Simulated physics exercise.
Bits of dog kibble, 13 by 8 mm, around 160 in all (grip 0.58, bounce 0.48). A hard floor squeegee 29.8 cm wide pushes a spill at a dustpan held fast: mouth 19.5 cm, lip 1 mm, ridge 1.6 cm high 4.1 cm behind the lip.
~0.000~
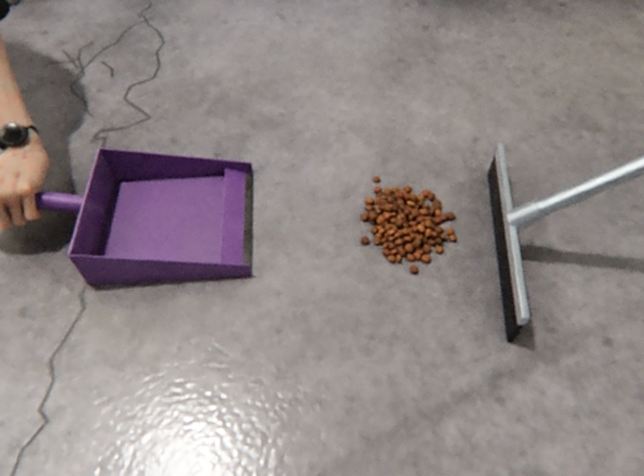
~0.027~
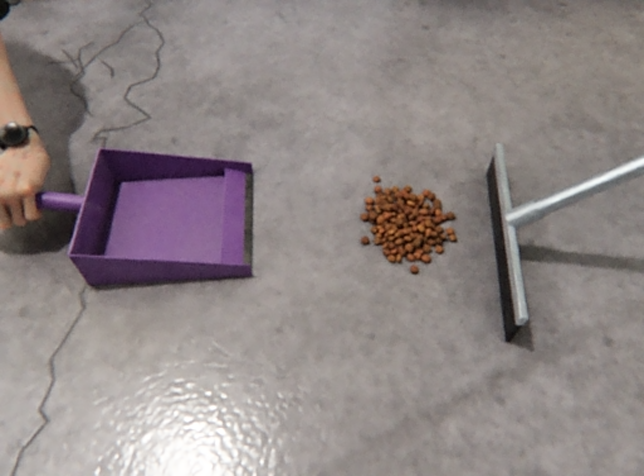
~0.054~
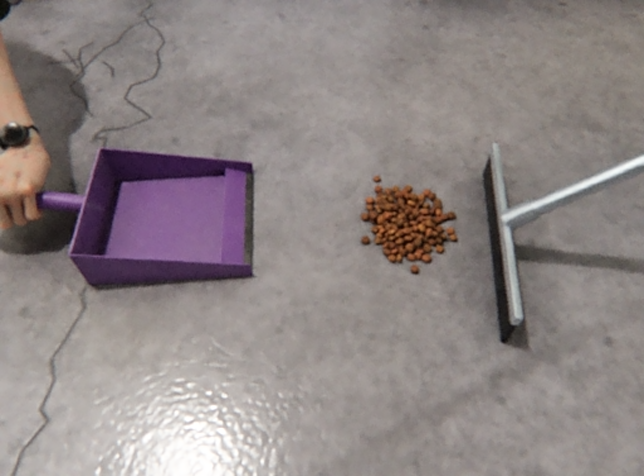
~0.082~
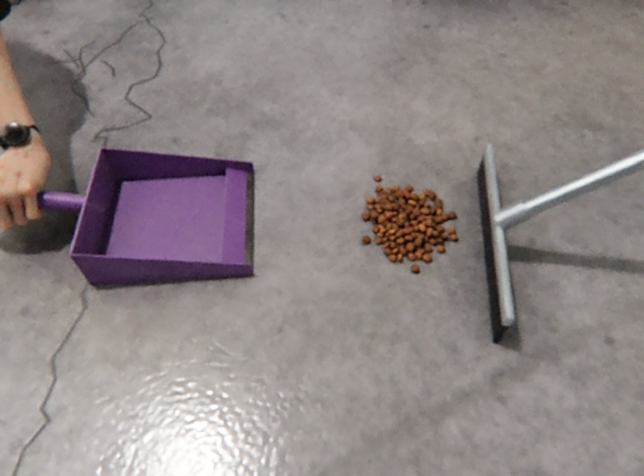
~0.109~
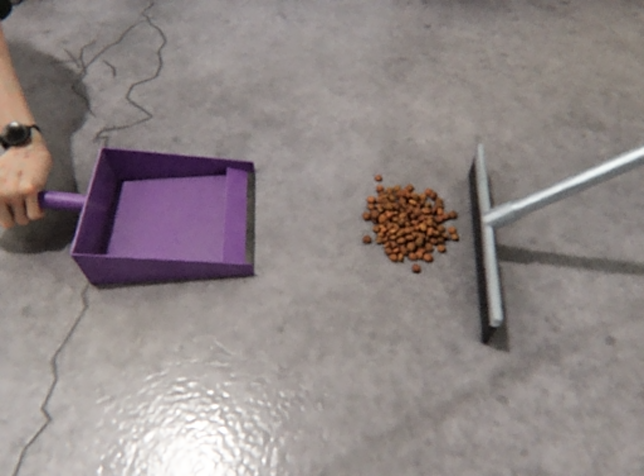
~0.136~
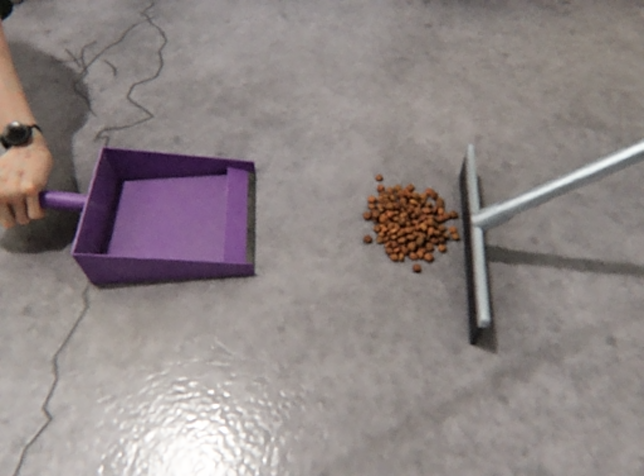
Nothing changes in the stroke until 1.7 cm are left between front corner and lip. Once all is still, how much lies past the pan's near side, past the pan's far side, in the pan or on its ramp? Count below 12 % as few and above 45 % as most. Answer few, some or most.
Past the pan's near side: Few; past the pan's far side: Few; in the pan or on its ramp: Few.
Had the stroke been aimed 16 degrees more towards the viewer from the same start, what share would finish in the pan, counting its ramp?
Then about 0 per cent.
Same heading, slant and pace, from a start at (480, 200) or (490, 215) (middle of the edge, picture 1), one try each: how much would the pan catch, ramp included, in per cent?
Some 20 and 15 per cent.
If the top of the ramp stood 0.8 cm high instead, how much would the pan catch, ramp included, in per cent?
It would be near 10 per cent.
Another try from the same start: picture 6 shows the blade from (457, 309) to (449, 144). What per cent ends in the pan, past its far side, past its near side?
Pan 30, far 15, near 5.
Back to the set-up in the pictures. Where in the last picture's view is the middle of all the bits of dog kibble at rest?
Near (272, 222).
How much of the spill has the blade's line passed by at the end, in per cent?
Some 5 per cent.
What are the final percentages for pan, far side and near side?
Near side 5; far side 0; pan 10.
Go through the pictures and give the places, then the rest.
Blade from (523, 320) to (499, 151), moved 0.0 cm, 0 of the pieces shifted so far; middle of the pieces at (406, 224); pan at (165, 225), in the first frame.
Blade from (521, 320) to (497, 151), moved 0.2 cm, 0 of the pieces shifted so far; middle of the pieces at (406, 224), in the second frame.
Blade from (516, 320) to (494, 151), moved 0.9 cm, 0 of the pieces shifted so far; middle of the pieces at (407, 224), in the third frame.
Blade from (507, 321) to (487, 151), moved 2.0 cm, 0 of the pieces shifted so far; middle of the pieces at (407, 223), in the fourth frame.
Blade from (496, 321) to (479, 151), moved 3.5 cm, 0 of the pieces shifted so far; middle of the pieces at (408, 223), in the fifth frame.
Blade from (483, 322) to (469, 152), moved 5.1 cm, 0 of the pieces shifted so far; middle of the pieces at (409, 223); pan at (167, 224). Its pace works out near 0.59 m/s, in the sixth frame.
After 0.35 s, middle of the blade 17 cm from the lip; 0 % over the lip, far side 0 %, near side 5 %.
Then, at 0.50 s, middle of the blade 9 cm from the lip; 0 % over the lip, far side 0 %, near side 5 %.
After 0.77 s, middle of the blade 4 cm from the lip; 10 % over the lip, far side 0 %, near side 5 %.
In the end, at 1.1 s, near side 5 %, far side 0 %, pan 10 %, in front of the lip or behind the blade 85 %.
